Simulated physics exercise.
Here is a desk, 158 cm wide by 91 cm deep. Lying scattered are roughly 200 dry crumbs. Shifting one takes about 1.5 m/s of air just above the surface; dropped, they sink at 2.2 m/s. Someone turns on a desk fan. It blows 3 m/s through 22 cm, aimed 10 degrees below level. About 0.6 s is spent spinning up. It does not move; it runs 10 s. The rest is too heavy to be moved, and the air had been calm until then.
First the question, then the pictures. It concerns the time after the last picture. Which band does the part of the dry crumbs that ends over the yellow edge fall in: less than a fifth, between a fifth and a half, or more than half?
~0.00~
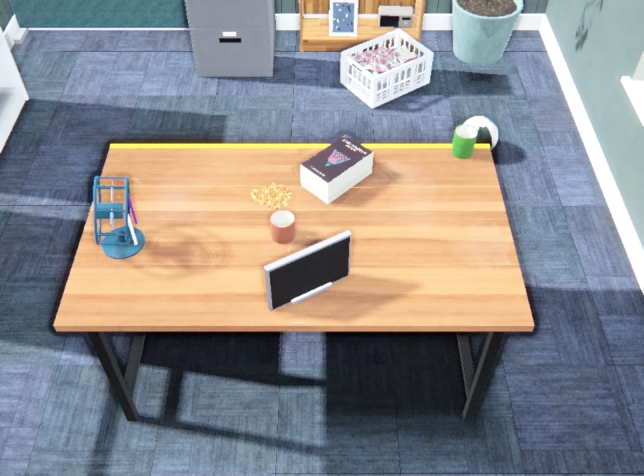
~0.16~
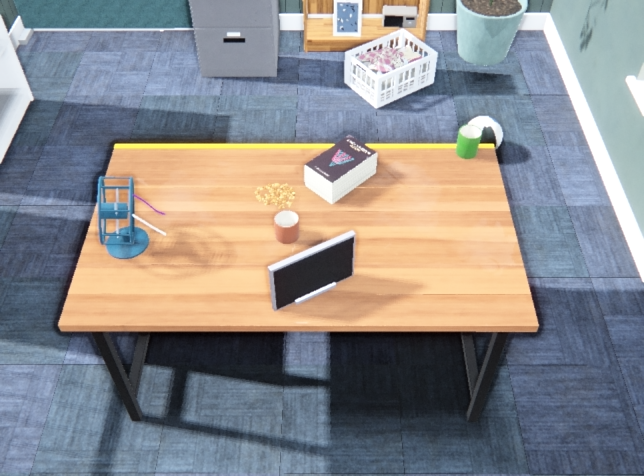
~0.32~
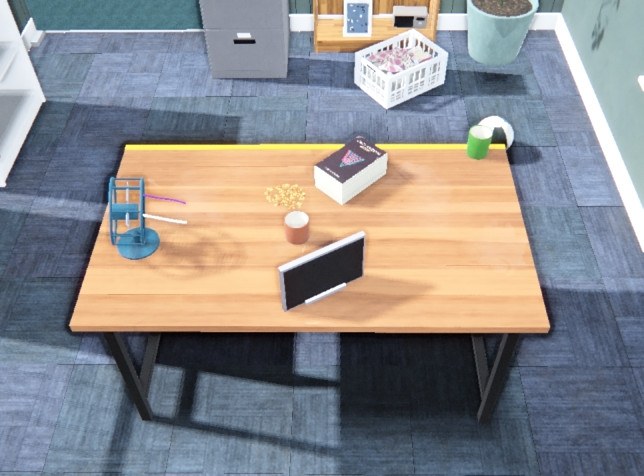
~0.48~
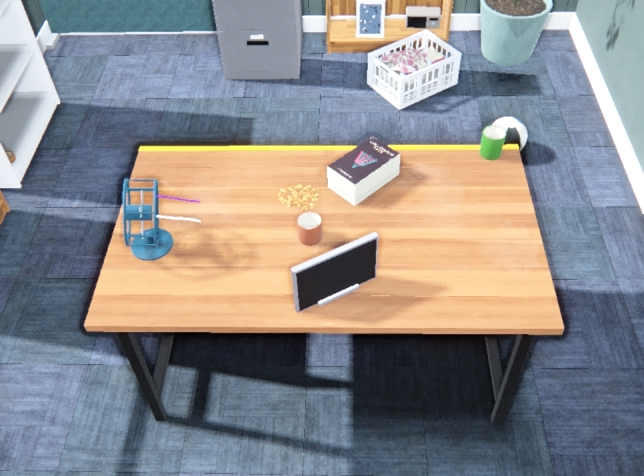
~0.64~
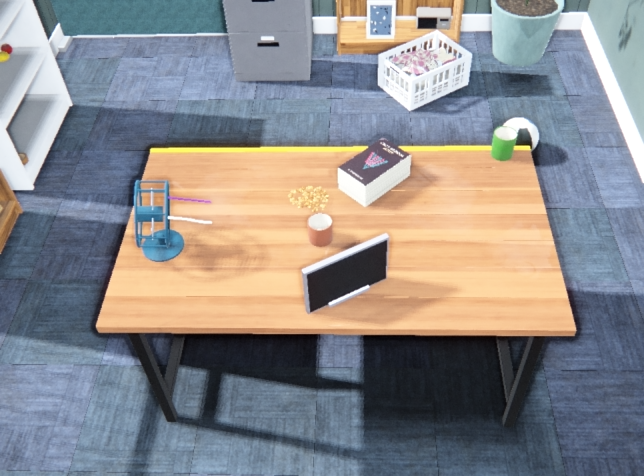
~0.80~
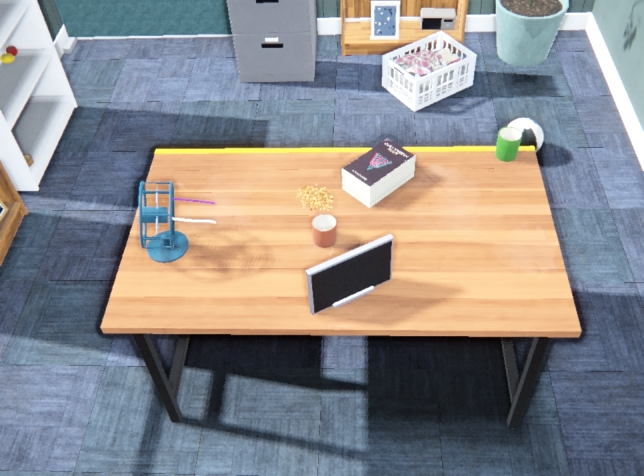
More than half.
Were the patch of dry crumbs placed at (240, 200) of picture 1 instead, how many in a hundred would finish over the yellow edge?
90 %.
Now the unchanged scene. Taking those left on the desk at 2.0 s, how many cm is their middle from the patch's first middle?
The middle is some 15 cm from where it began.
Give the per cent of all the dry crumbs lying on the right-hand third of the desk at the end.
Roughly 0 in a hundred.
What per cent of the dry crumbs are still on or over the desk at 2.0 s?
Around 20 %.
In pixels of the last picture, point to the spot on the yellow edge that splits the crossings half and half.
I'd say roughly (360, 148).
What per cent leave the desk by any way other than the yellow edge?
That lands at some 4 %.
After 2.0 s, 21 % are on the move or not yet settled, 81 % are over the yellow edge; the middle of those still in play is near (351, 194).
After 3.2 s, 14 % are on the move or not yet settled, 83 % are over the yellow edge; the middle of those still in play is near (351, 194).
After 5.5 s, 10 % are on the move or not yet settled, 84 % are over the yellow edge.
After 10.0 s, at the end, 84 % are over the yellow edge.
